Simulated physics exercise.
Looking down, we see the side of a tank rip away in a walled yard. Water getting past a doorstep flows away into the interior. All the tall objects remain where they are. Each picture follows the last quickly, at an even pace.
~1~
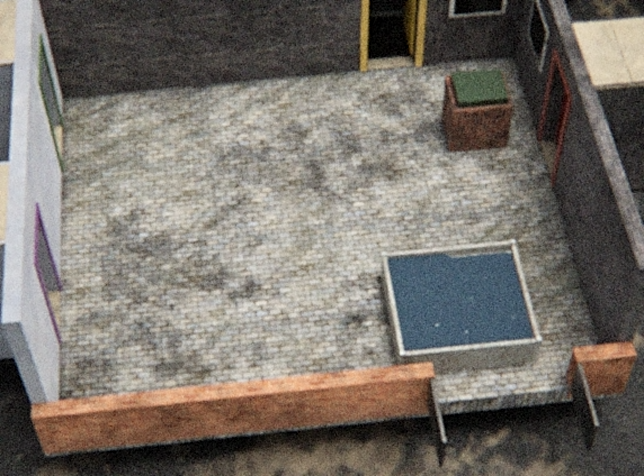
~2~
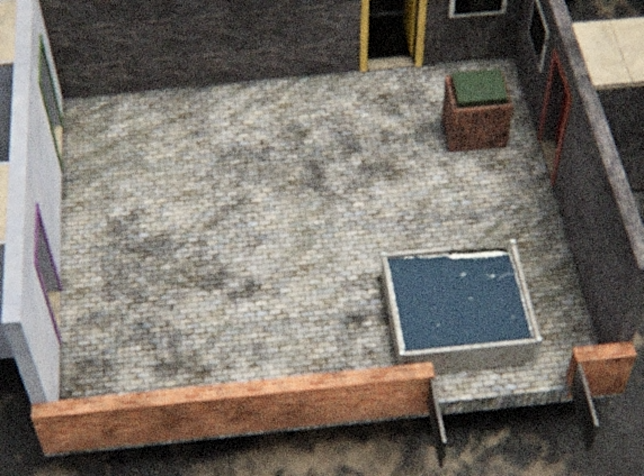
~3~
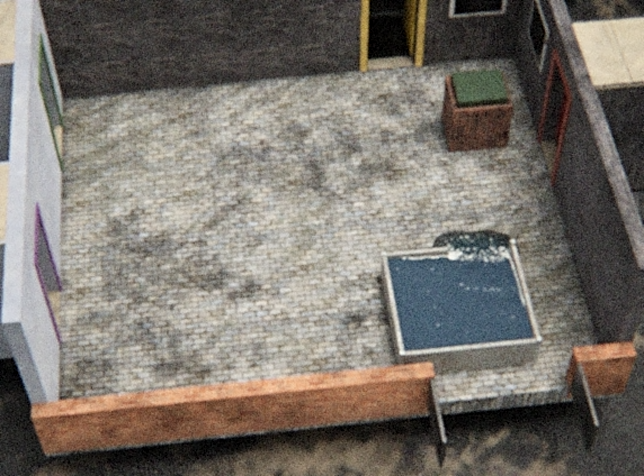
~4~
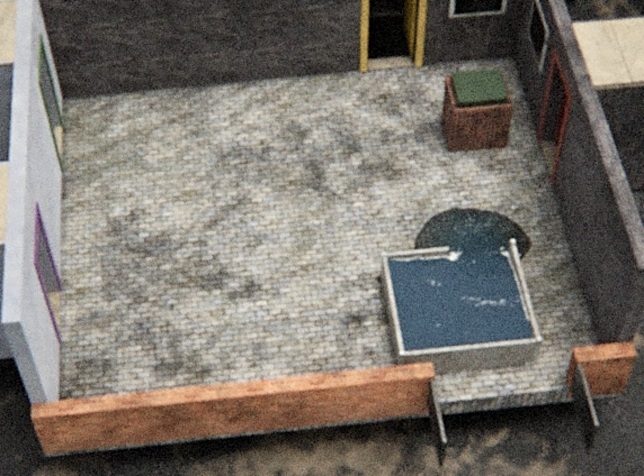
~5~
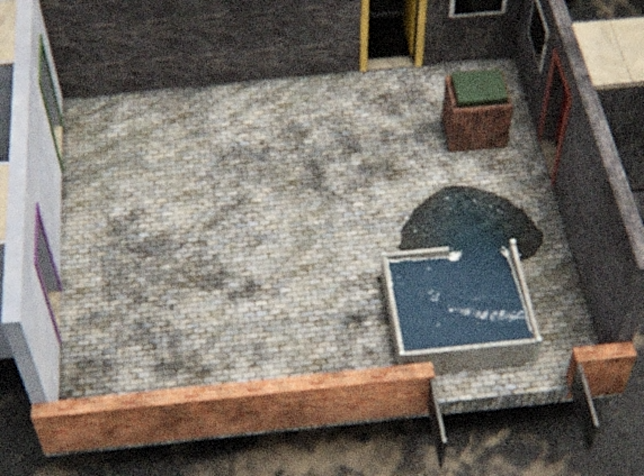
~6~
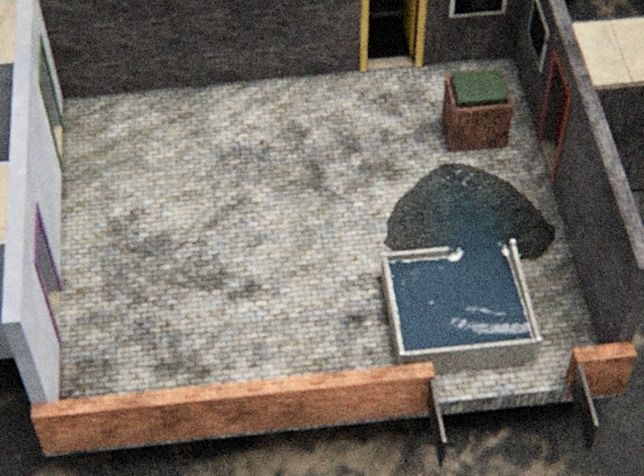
Walled yard seen from above, an open tank's far side giving way and dark water spreading outward across the pale paving.
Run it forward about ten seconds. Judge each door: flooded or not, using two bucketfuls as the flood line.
The yellow door is flooded. The purple door is not flooded. The red door is flooded. The green door is not flooded.
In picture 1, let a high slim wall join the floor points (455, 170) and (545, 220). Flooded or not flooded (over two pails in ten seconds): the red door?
Result: Red remains below the limit.
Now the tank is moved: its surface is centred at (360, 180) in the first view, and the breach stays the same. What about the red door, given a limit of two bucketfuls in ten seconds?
Log: Red door misses the mark.
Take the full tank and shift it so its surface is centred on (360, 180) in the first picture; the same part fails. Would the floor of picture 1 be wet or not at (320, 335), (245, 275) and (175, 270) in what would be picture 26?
The first spot ends up left untouched, the second left untouched and the third left untouched.
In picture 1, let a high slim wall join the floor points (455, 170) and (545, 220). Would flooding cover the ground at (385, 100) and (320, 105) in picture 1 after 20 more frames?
As listed: Awash, covered.
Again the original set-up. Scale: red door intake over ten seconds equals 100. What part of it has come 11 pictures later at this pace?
Something like 10 in a hundred.
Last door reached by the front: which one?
My answer: The one in purple.
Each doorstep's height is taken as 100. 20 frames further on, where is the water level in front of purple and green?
Some 0 percent and then some 0 percent.
A moment on, water covers 15 % of the floor; the yellow door not reached, the purple door not reached, the red door wet at the sill, nothing in, the green door not reached.
Next, water covers 20 % of the floor; the yellow door wet at the sill, nothing in, the purple door not reached, the red door under two buckets in, the green door not reached.
Then, water covers 30 % of the floor; the yellow door over two buckets in, the purple door not reached, the red door over two buckets in, the green door not reached.
Later, water covers 45 % of the floor; the yellow door over two buckets in, the purple door not reached, the red door far over two buckets in, the green door wet at the sill, nothing in.
In the end, water covers 70 % of the floor; the yellow door over two buckets in, the purple door wet at the sill, nothing in, the red door far over two buckets in, the green door wet at the sill, nothing in.
